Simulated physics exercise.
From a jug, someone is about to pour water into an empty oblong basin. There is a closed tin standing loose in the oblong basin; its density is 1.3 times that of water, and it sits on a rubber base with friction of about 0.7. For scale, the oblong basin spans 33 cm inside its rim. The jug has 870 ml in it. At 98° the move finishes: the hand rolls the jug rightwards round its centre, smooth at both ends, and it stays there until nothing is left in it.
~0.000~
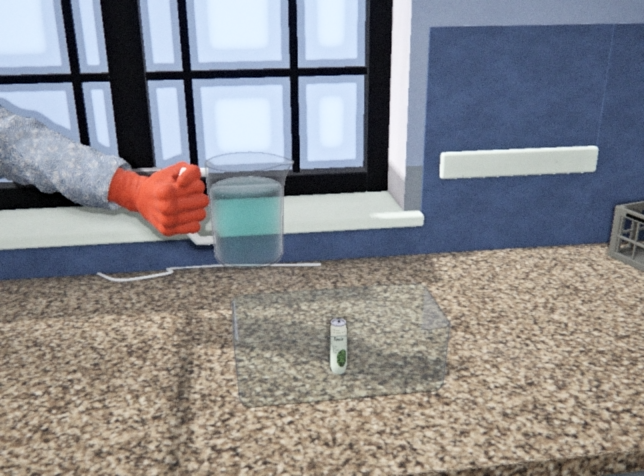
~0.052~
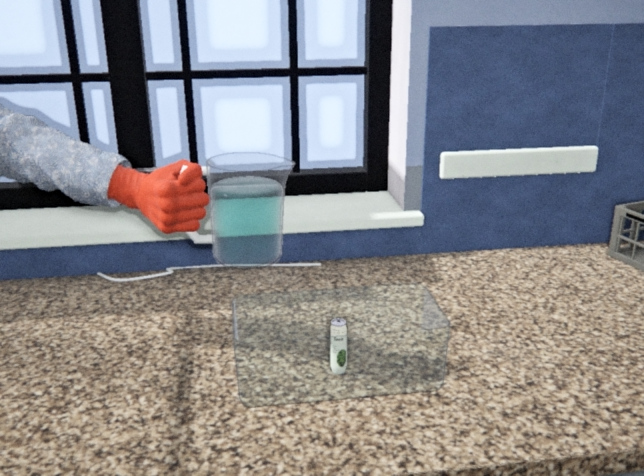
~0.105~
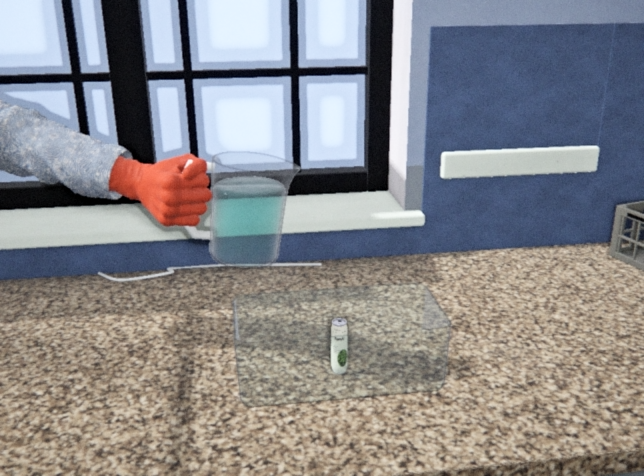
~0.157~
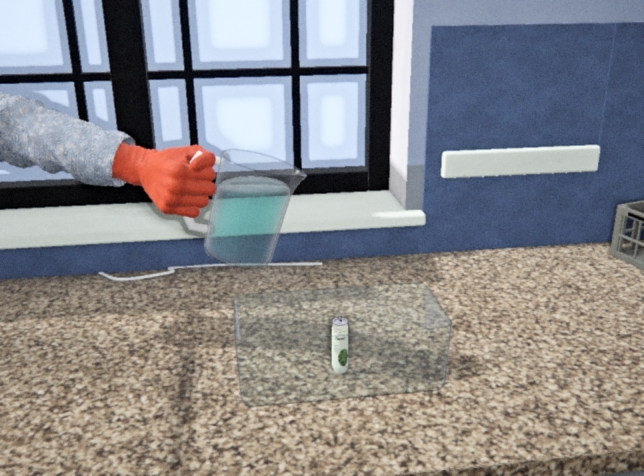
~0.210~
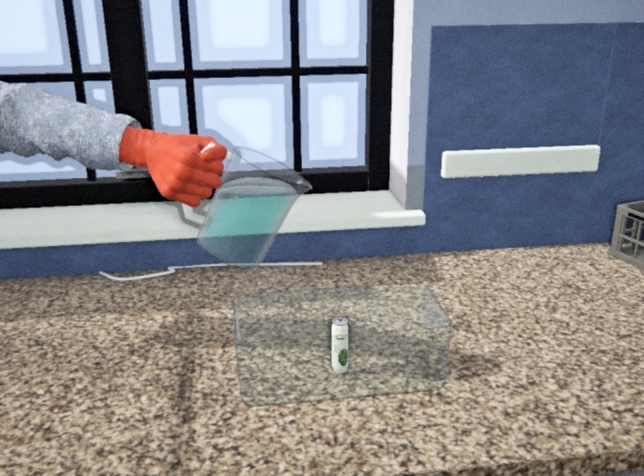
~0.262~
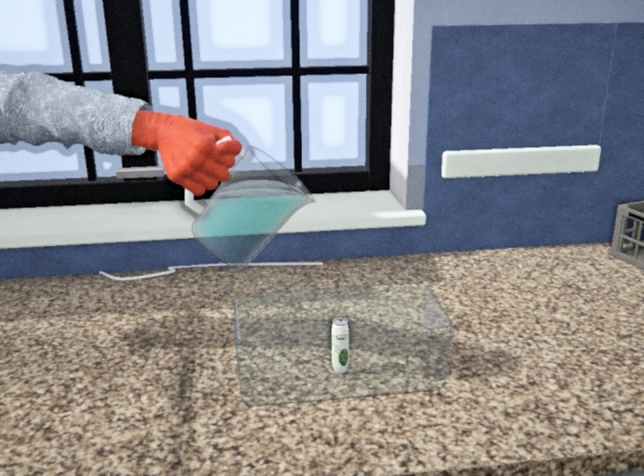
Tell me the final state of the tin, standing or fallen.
Odds are it weathers it.
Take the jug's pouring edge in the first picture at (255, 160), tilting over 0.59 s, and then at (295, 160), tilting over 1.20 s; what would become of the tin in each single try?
Run one: It tumbles. Run two: It does not tip.
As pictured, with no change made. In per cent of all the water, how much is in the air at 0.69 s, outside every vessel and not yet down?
Close to 24 per cent.
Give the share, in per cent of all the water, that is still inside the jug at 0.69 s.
Roughly 30 per cent.
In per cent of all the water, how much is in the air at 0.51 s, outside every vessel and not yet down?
Some 26 per cent, I reckon.
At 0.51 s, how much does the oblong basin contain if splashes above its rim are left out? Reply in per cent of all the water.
6 %, more or less.
After 0.51 s the tilt is 94° and 68 per cent is still to pour; the tin stands where it began.
After 0.69 s the tilt is 98° and 29 per cent is still to pour; the tin stands where it began.
After 0.88 s the tilt is 98° and 10 per cent is still to pour; the tin stands where it began.
After 1.09 s the tilt is 98° and 3 per cent is still to pour; the tin stands where it began.
In the end the tin stands where it began.
